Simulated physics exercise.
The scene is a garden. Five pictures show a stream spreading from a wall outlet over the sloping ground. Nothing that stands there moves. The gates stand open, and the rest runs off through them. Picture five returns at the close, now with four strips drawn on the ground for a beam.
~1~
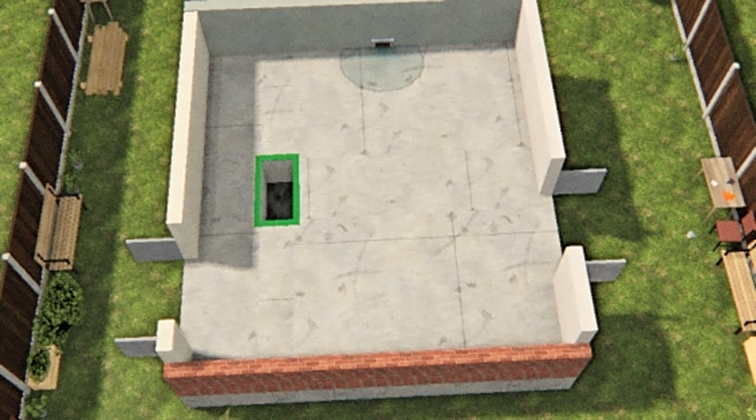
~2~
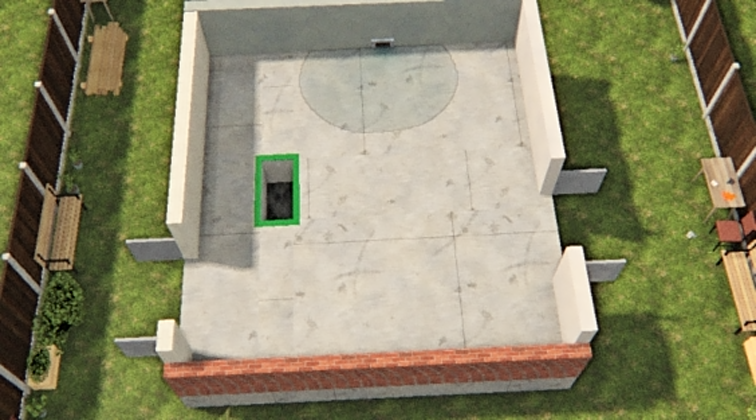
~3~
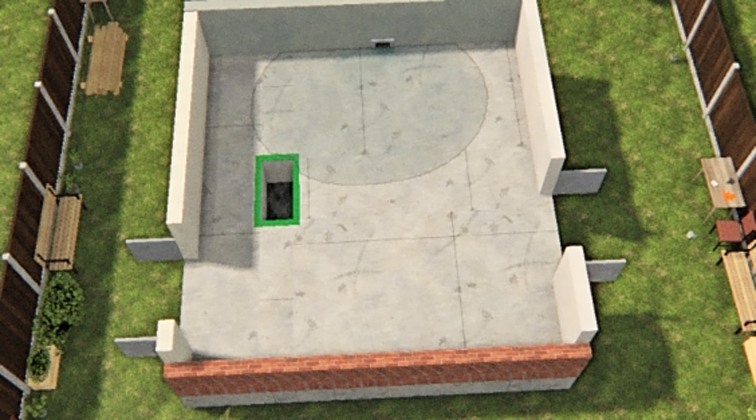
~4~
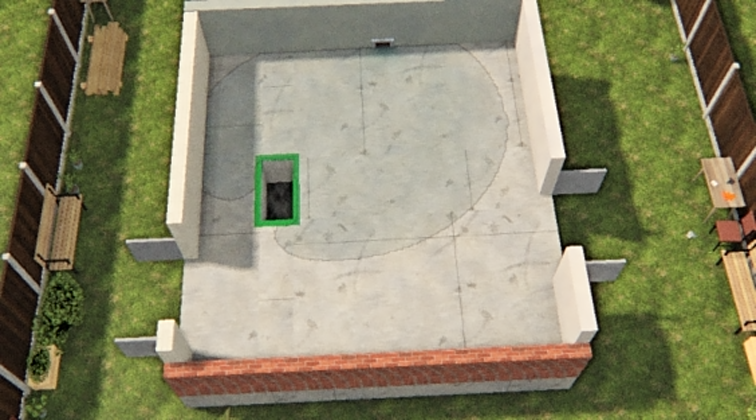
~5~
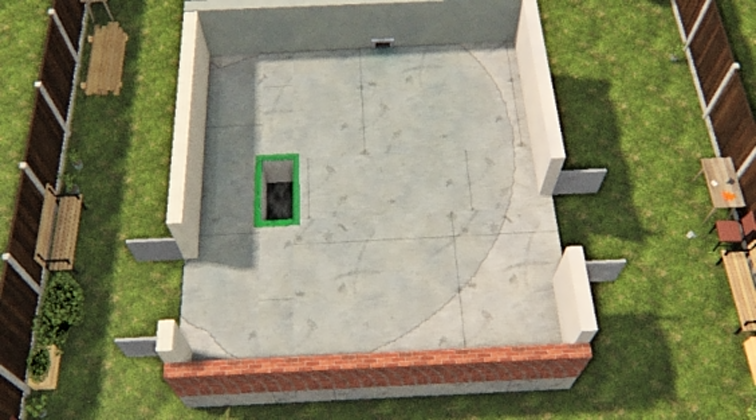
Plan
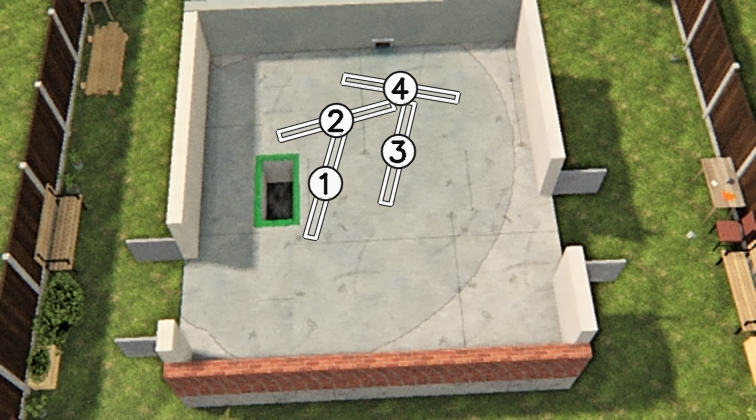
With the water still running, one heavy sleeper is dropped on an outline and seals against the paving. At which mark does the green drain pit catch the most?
Use spot 3.
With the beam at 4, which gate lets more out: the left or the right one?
More leaves on the left.
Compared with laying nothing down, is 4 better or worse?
It is worse.
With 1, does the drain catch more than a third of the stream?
No, it does not.
In white, 1 from (310, 237) to (340, 132); 2 from (279, 136) to (392, 105); 3 from (385, 203) to (409, 102); 4 from (343, 79) to (457, 97).
If 1 is chosen, about 18 % of the stream goes into the green drain pit, about 81 % out by the gates.
If 2 is chosen, about 15 % of the stream goes into the green drain pit, about 84 % out by the gates.
If 3 is chosen, about 30 % of the stream goes into the green drain pit, about 70 % out by the gates.
If 4 is chosen, about 17 % of the stream goes into the green drain pit, about 82 % out by the gates.
